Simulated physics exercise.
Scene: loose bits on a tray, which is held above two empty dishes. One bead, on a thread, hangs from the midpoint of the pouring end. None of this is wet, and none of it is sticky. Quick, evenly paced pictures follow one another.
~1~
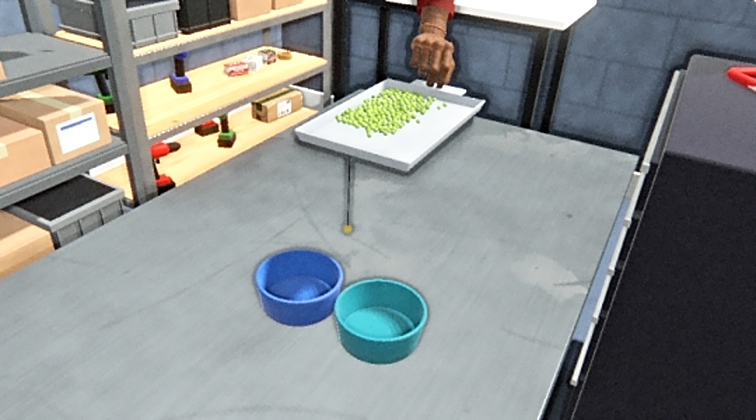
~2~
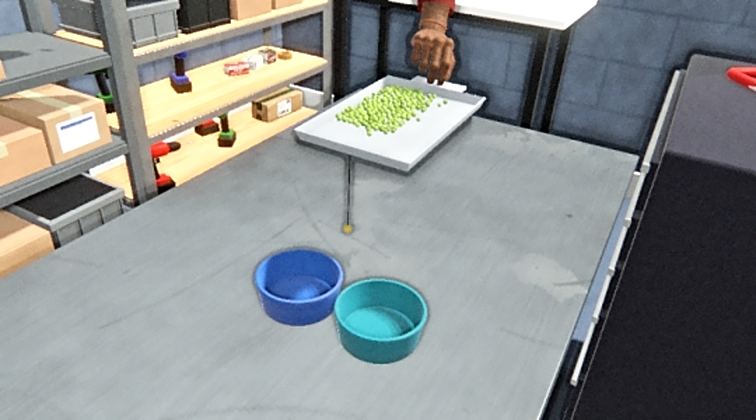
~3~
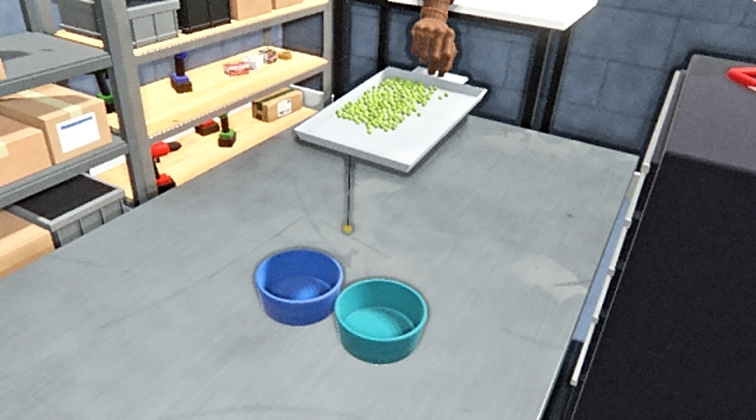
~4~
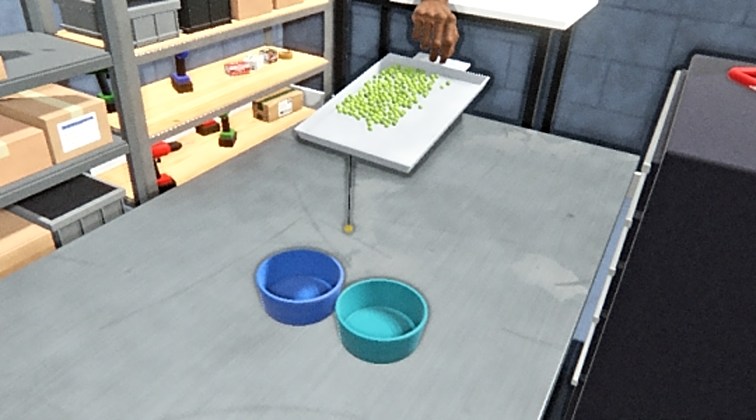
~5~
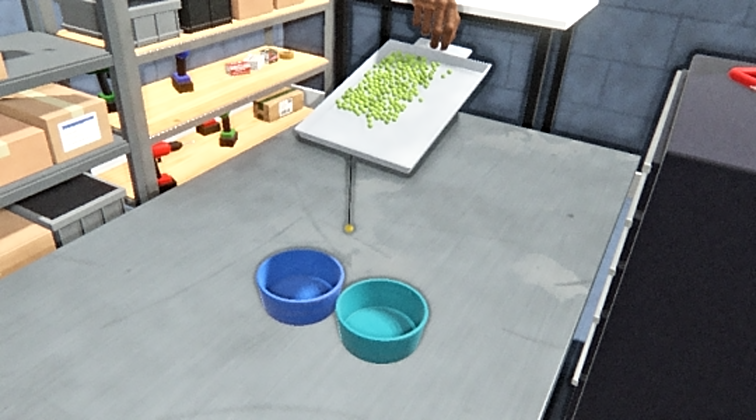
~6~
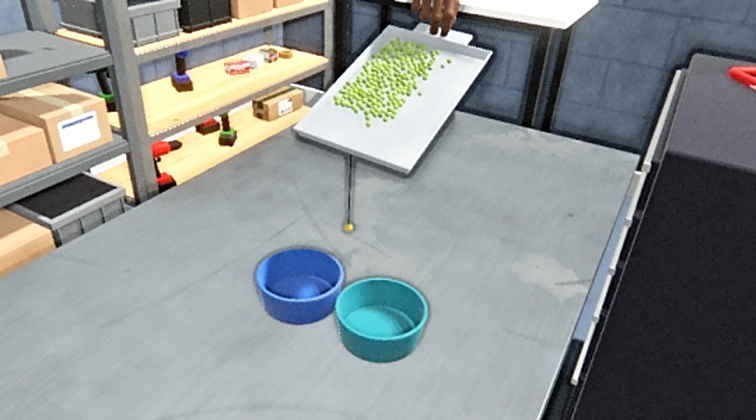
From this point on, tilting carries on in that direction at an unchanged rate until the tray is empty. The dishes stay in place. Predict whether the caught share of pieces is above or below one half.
The catch is going to fall below what is lost.
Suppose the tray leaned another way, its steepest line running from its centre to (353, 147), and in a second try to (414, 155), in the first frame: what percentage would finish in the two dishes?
In order: About 20, then 10 percent.
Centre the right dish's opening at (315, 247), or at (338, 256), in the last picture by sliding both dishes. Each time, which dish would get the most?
It comes out as the one to the right in the first try and the one to the right in the second.
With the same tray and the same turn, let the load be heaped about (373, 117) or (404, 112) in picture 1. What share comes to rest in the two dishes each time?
Around 20 in a hundred the first time, around 20 in a hundred the second.
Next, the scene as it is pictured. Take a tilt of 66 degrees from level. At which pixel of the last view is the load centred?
In the last view, the load is centred near (361, 173).
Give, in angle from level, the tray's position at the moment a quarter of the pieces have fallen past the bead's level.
Roughly 70 degrees from level.
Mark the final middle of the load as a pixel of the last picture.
(358, 291).
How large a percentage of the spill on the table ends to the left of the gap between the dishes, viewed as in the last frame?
Around 20 per cent, I reckon.
Soon, tray tipped steeply; about half on the tray; a stray few in the right dish; a small part in the left dish; a small part outside both; about a third in the air.
A while on, tray tipped past a quarter turn; a small part in the right dish; a small part in the left dish; about half outside both; about a quarter in the air.
Towards the end, tray tipped past a quarter turn; about a quarter in the right dish; about a quarter in the left dish; about two thirds outside both.
Finally, tray tipped past a quarter turn; about a quarter in the right dish; about a quarter in the left dish; about two thirds outside both.
